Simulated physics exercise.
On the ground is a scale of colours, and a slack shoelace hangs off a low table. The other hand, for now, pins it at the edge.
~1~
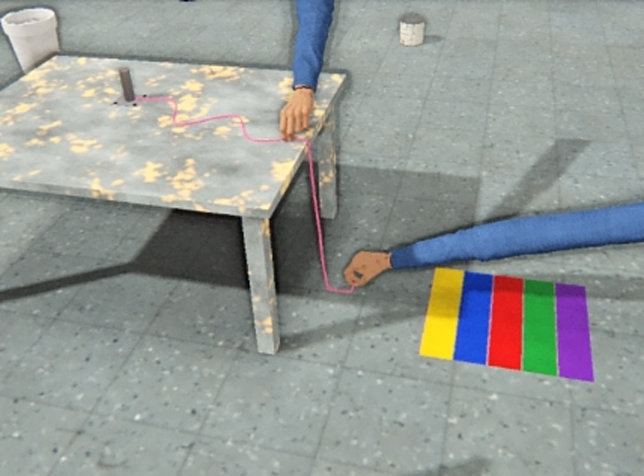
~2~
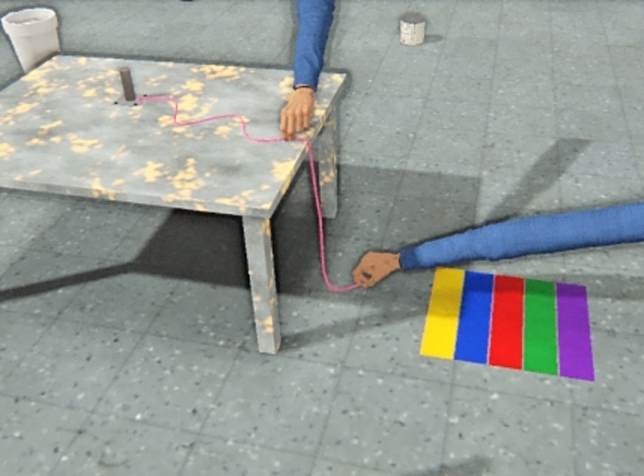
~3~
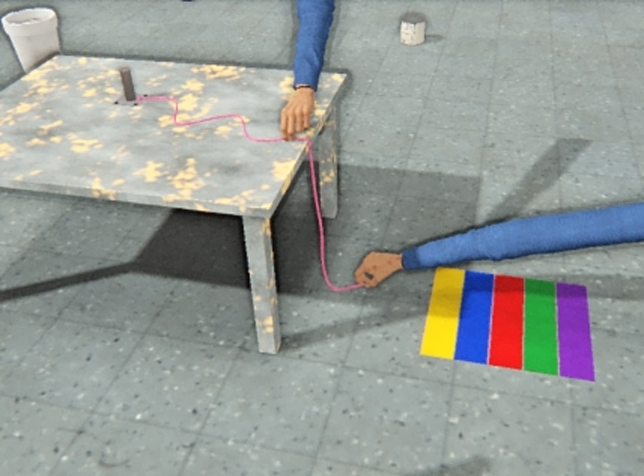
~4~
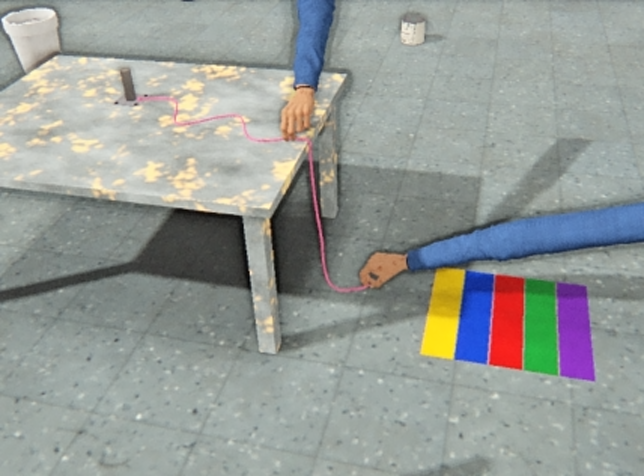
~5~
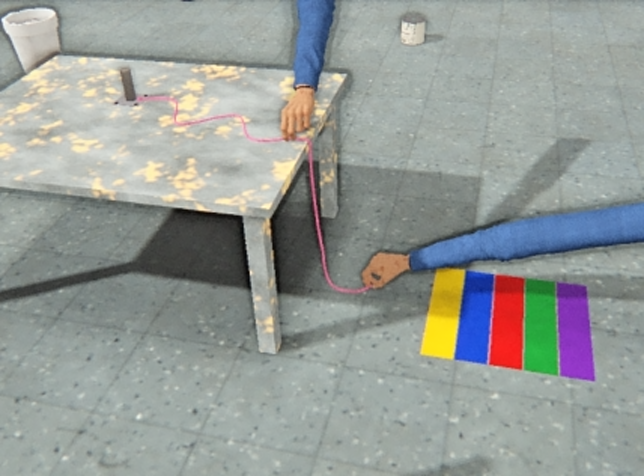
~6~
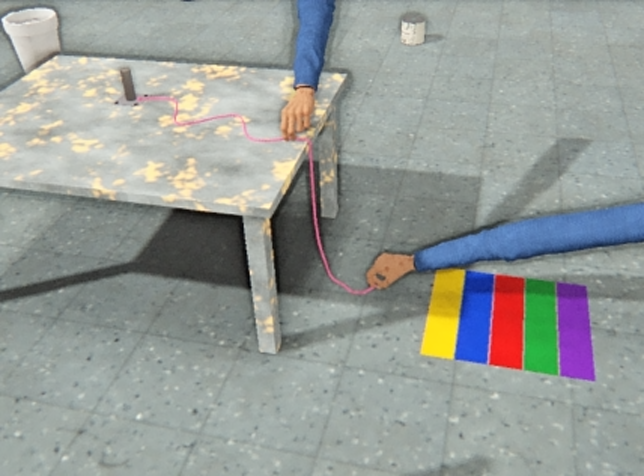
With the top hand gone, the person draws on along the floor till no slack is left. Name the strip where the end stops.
Green.
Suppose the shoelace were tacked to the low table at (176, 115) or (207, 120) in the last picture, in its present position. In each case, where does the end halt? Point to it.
Estimated pixels: (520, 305), then (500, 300).
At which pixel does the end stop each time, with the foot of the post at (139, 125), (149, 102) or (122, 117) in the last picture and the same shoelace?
Try by try, around (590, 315), (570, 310) and (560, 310).
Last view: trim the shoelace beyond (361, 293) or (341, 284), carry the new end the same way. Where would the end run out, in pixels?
(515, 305) and (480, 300).
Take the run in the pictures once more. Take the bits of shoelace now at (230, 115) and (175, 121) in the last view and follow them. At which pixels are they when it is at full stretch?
They go to (261, 126) and to (211, 115).
Soon after, end near (471, 299); over blue.
Then, end near (515, 305); over red.
At full stretch, end near (542, 308); over green. The end stops over the green strip.
